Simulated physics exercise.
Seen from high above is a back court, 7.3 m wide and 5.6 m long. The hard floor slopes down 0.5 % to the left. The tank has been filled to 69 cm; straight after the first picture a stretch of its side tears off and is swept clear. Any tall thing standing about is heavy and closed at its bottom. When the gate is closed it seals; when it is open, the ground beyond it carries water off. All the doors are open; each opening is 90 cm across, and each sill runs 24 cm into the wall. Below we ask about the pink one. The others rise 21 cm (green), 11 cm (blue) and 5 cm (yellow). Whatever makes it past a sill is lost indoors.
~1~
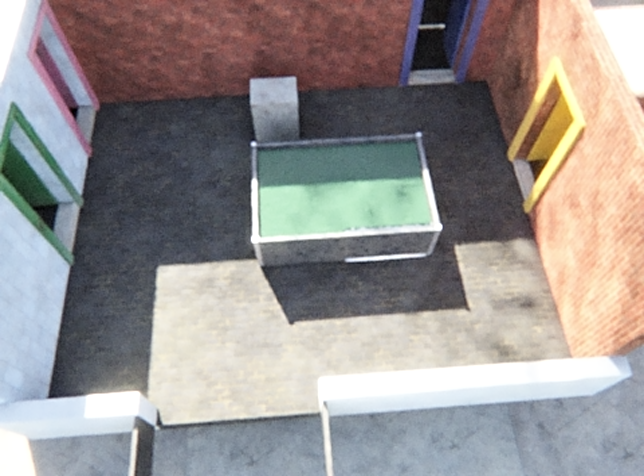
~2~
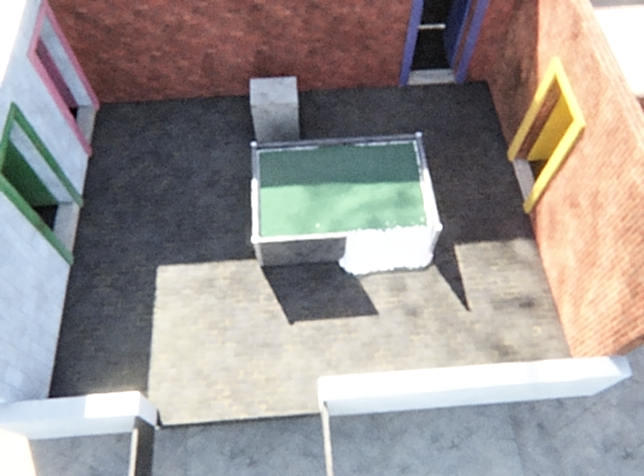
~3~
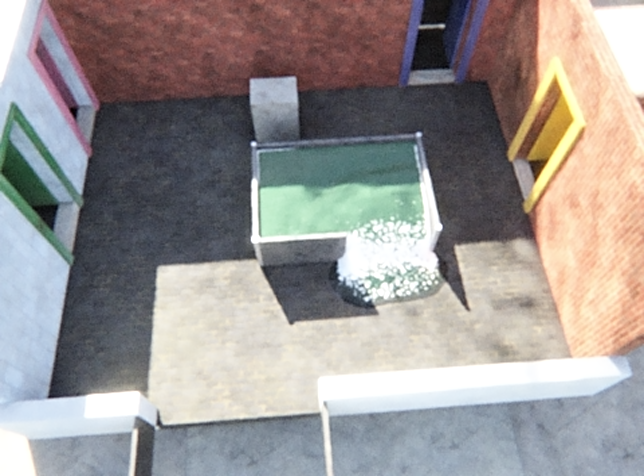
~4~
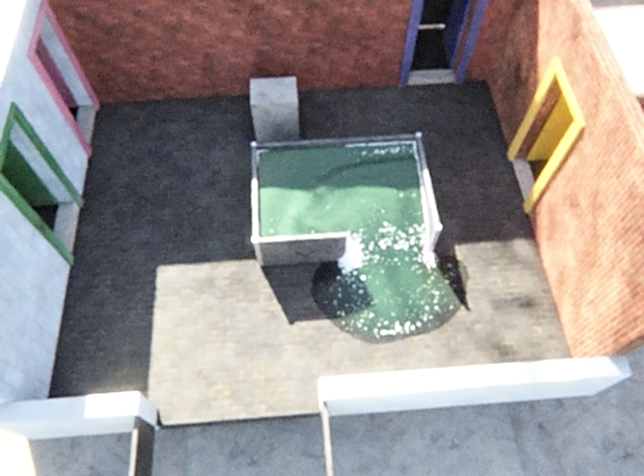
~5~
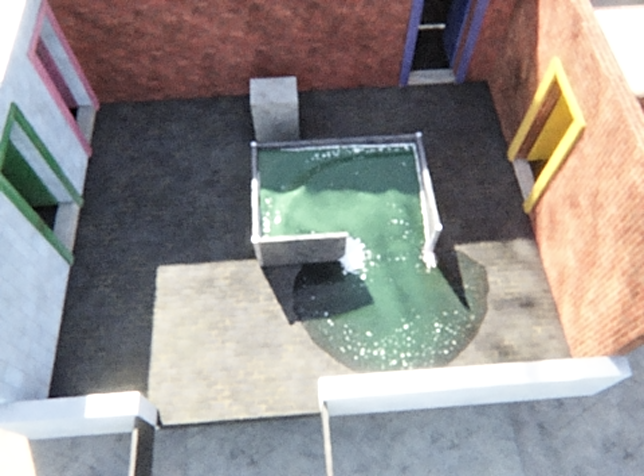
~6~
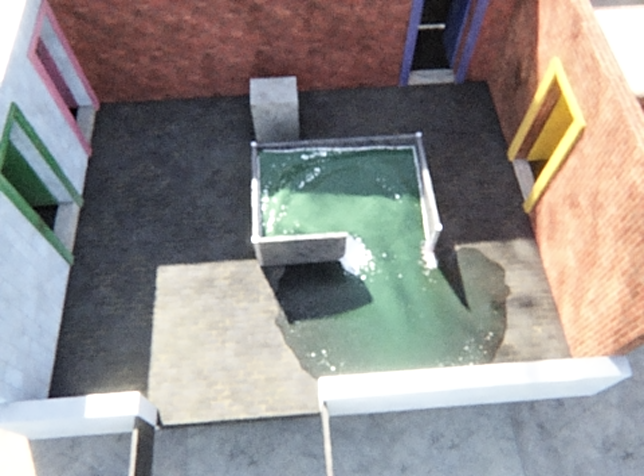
We see a walled courtyard with coloured doorways and a tank of green water; part of the tank's near side opens, and water pours out, foaming at first, then spreading across the paving toward the low white front wall.
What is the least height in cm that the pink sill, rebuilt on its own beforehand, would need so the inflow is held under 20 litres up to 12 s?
Around 8.5 cm would be enough.
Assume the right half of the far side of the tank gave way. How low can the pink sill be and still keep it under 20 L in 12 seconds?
It should stand roughly 17 cm high.
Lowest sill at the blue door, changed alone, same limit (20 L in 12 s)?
Door blue, min height approx. 12.5 cm.
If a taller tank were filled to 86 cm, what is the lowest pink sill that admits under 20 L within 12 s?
Roughly 11.5 centimetres.
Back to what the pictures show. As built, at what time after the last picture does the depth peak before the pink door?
At roughly 8.0 s.
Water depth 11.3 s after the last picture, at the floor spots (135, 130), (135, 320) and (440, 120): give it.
Roughly 10, then 4, then 7 cm.
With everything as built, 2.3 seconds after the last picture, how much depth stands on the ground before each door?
Depth (cm): Pink 0 / green 0 / blue 0 / yellow 6.
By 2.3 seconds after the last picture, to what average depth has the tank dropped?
The mean depth is about 28 cm.
Then, 0.7 s after the last picture water covers 20 % of the floor, deepest (42 cm) near (405, 387); it has not reached the pink door.
Then, 2.3 s after the last picture water covers 45 % of the floor, deepest (33 cm) near (547, 376); it has not reached the pink door.
Then, 11.3 s after the last picture water covers 100 % of the floor, deepest (12 cm) near (126, 116); 11 cm at the pink door, 0 litres in over its 16 cm sill.
At the pink door as built, the water peaked near 14 cm, 7.9 s after the last picture.
Run again over the same 12 s with other heights there, 38 litres in over 7 cm, 13 litres over 9.5 cm. The limit of 20 litres is kept from about 8.5 cm up.
